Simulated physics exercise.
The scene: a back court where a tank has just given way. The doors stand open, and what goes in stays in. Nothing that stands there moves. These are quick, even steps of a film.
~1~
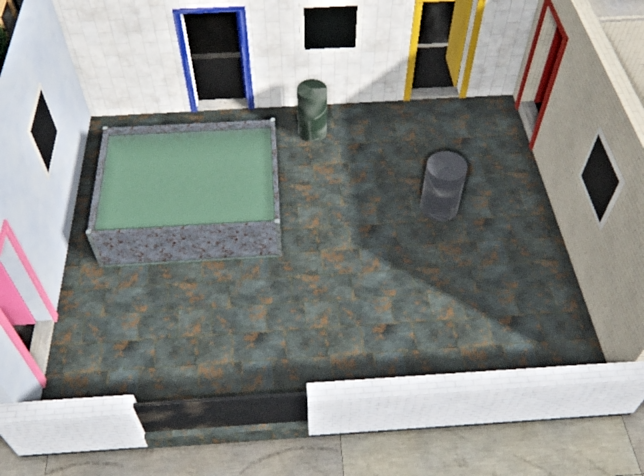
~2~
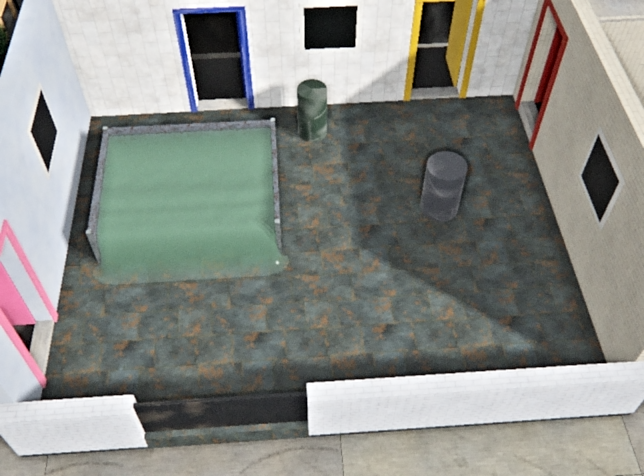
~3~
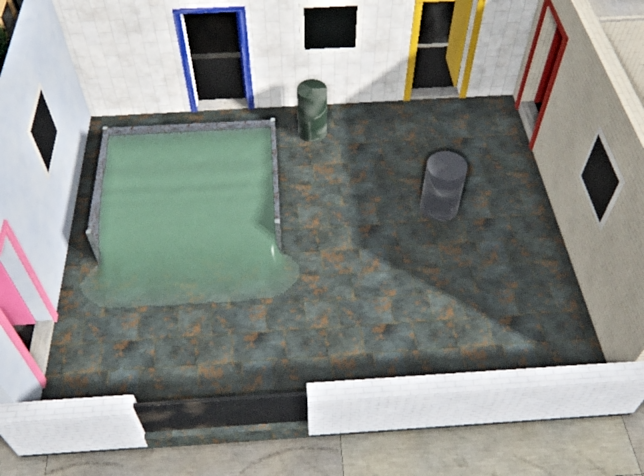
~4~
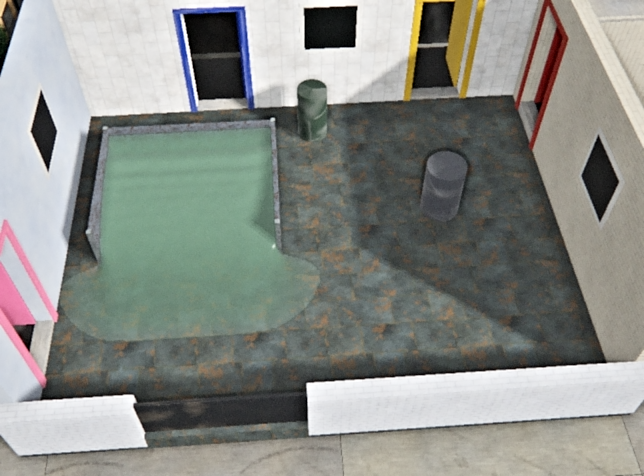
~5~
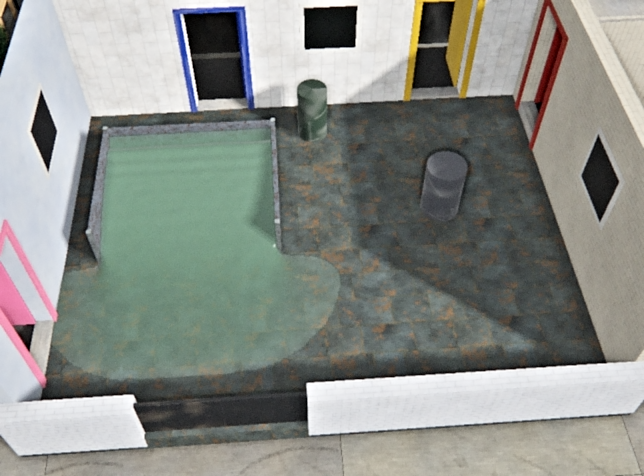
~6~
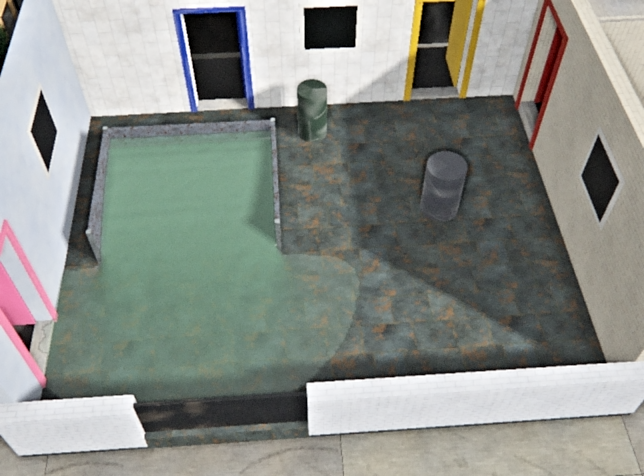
At the start, green water sits still in a rectangular tank on the left of a walled court with coloured doorways. The tank's near side gives way and water pours out toward the viewer, spreading over the dark floor past the pink doorway to the low white front wall.
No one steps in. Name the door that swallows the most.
Most goes in at the pink door.
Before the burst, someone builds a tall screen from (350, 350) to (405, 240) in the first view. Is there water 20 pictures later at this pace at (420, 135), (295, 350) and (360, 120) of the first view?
In that order: Free of water, under water, dry.
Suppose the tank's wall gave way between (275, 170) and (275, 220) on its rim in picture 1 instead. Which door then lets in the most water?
That is the yellow-painted one.
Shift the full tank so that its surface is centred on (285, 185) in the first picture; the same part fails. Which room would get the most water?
That is the door marked pink.
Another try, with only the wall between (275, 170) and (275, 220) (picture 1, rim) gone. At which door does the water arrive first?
I say the red door.
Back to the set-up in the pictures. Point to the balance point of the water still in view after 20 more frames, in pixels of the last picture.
Around (245, 316).
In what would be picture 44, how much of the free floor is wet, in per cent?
Near 85 in a hundred.
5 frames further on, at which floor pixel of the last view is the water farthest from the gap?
I would point to (412, 402).
A moment on, water covers 30 % of the floor; yellow door not reached, red door not reached, blue door not reached, pink door a trickle in.
Next, water covers 35 % of the floor; yellow door not reached, red door not reached, blue door not reached, pink door some in.
Then, water covers 50 % of the floor; yellow door not reached, red door not reached, blue door not reached, pink door a lot in.
Later, water covers 85 % of the floor; yellow door a trickle in, red door wet at the sill, nothing in, blue door wet at the sill, nothing in, pink door a lot in.
In the end, water covers 100 % of the floor; yellow door a lot in, red door wet at the sill, nothing in, blue door a trickle in, pink door a lot in; the pink door has let in the most.
